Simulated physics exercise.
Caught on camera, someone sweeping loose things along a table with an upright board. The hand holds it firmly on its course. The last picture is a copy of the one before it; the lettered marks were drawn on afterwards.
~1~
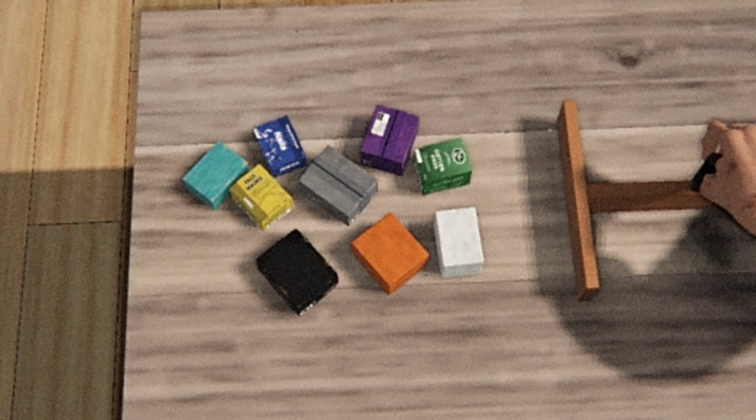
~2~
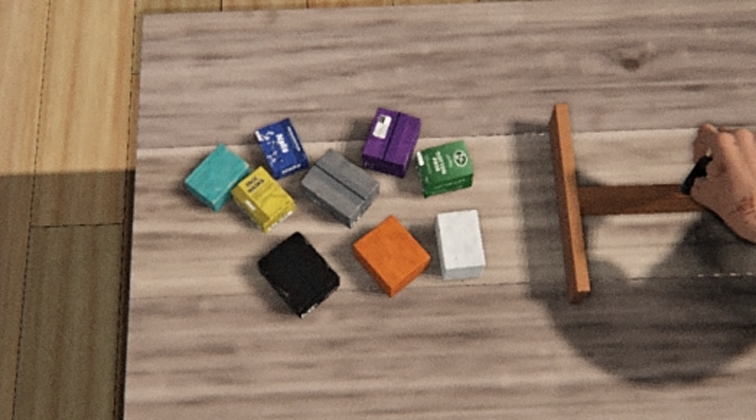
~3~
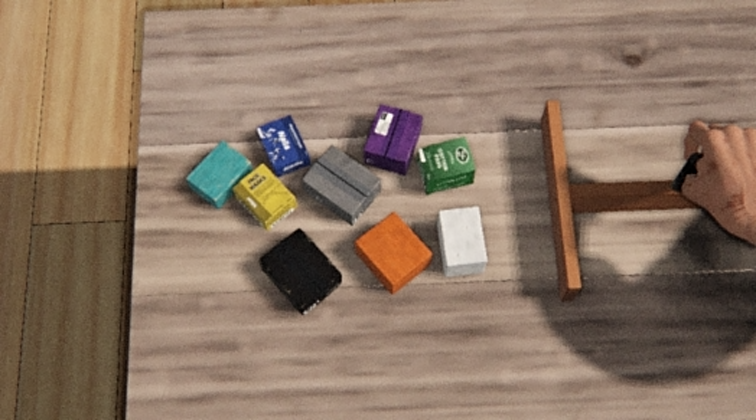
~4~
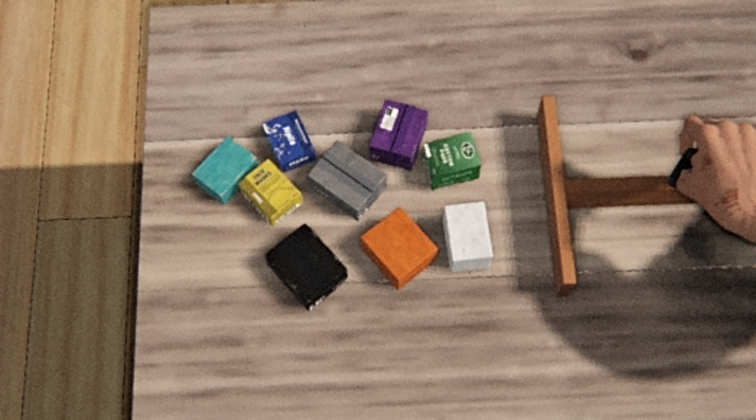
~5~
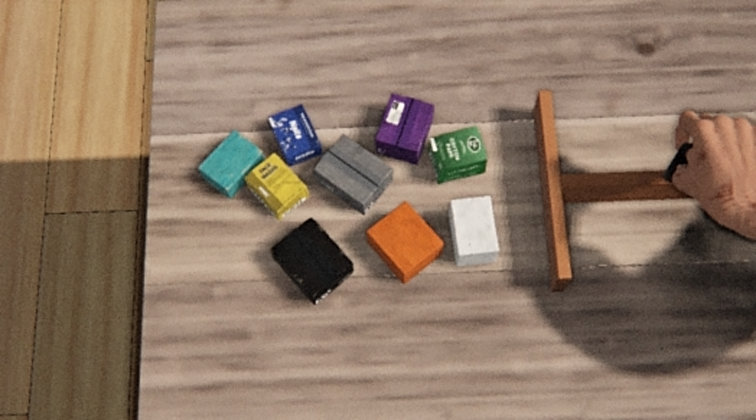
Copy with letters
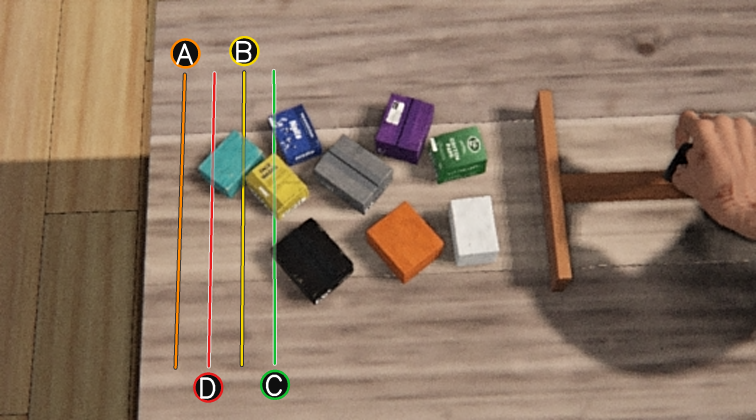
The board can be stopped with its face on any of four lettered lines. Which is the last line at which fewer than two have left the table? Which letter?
Line C.
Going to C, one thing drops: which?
The turquoise block goes over.
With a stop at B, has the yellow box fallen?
Yes.
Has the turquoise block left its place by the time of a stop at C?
By then, yes.
On the marked copy, A at (180, 213); B at (243, 211); C at (274, 209); D at (212, 212).
Taking C. A third of the way, board (452, 185); purple box (383, 124); orange block (370, 239).
Two thirds of the way, board (352, 189); turquoise block (213, 156); yellow box (225, 202).
When it is over, board (276, 192); turquoise block over the edge; yellow box (151, 205); one fallen.
As for the rest, A drops six; B drops two; D drops six.
